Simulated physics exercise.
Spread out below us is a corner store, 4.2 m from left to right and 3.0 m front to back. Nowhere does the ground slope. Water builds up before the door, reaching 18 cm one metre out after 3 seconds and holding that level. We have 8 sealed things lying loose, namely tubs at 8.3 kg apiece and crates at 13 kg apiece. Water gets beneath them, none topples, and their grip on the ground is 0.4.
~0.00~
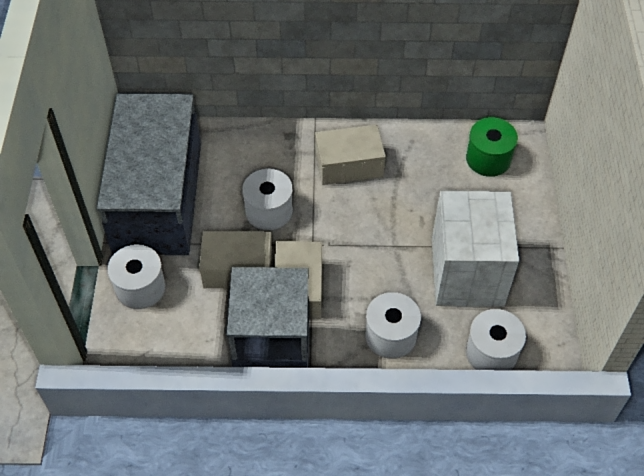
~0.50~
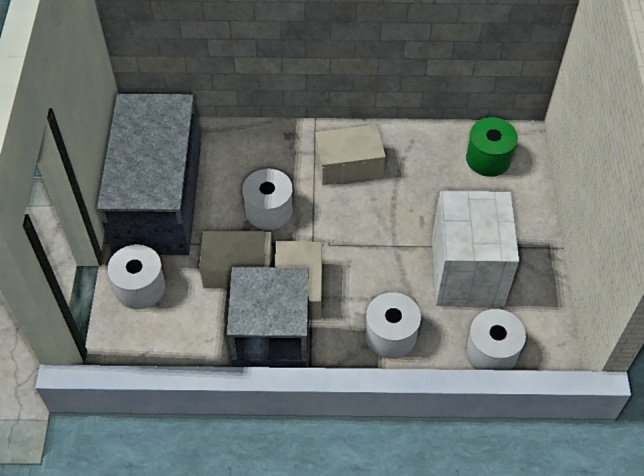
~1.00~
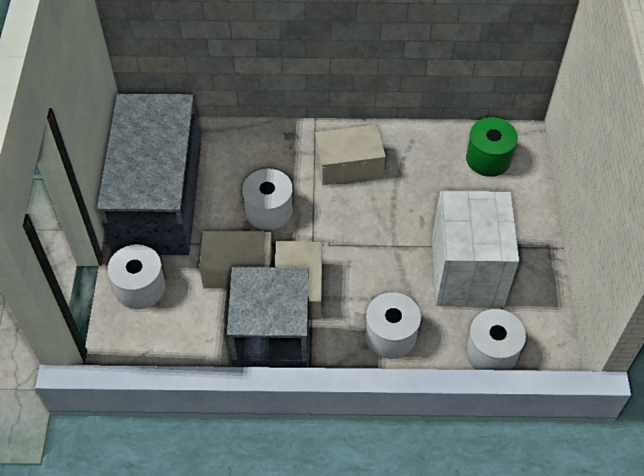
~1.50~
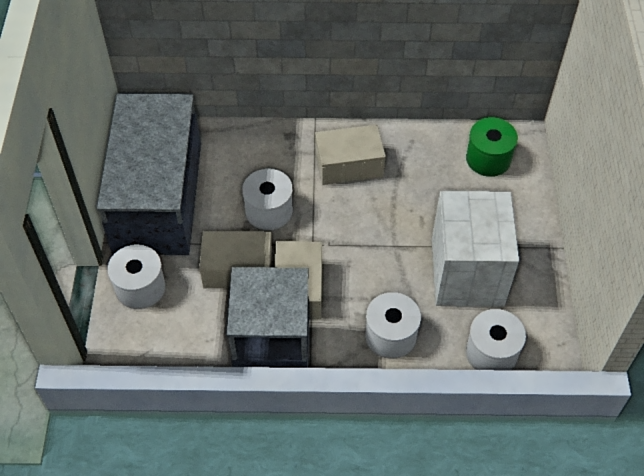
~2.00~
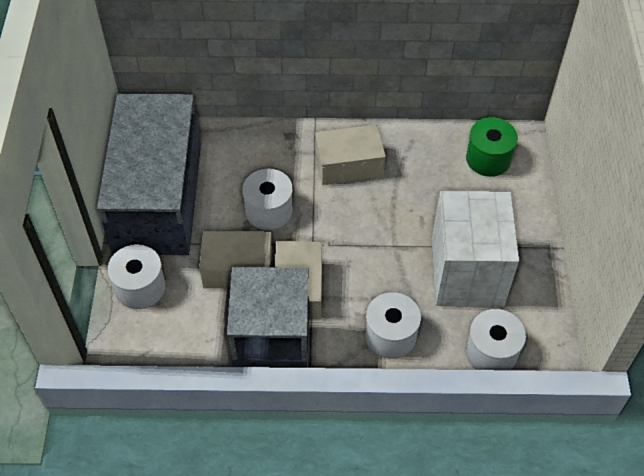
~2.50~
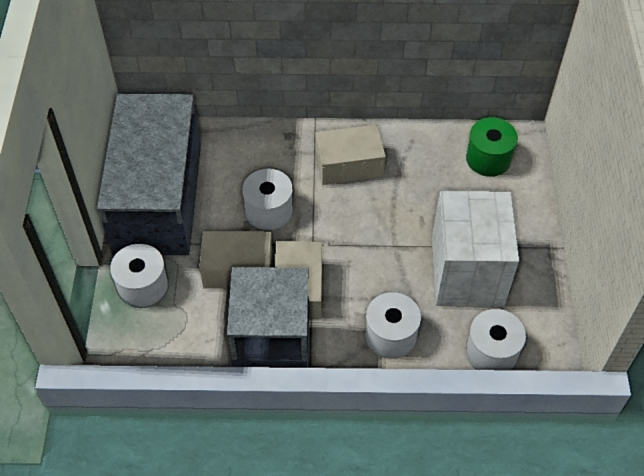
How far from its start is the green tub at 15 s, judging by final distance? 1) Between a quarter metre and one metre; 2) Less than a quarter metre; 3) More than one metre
1.
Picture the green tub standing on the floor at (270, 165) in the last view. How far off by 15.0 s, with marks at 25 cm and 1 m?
I'd say it budges a bit.
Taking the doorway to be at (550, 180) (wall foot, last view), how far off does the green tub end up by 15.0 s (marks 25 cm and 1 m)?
The green tub ends up a great distance away.
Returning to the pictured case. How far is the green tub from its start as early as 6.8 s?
0 cm, give or take.
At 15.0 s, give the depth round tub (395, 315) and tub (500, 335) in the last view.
I'd put it at 12 cm and 12 cm respectively.
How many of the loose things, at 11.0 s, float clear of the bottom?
Count: 7.
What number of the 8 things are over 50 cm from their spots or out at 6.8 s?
By my reckoning, 4.
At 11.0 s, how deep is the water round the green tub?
Somewhere close to 12 cm.
After 3.5 s the green tub is near (494, 136), 0.0 m from its start, aground; 0 afloat.
After 6.8 s the green tub is near (494, 136), 0.0 m from its start, aground; 1 afloat.
After 11.0 s the green tub is near (541, 169), 0.6 m from its start, afloat; 7 afloat.
After 15.0 s the green tub is near (541, 166), 0.6 m from its start, afloat; 8 afloat.
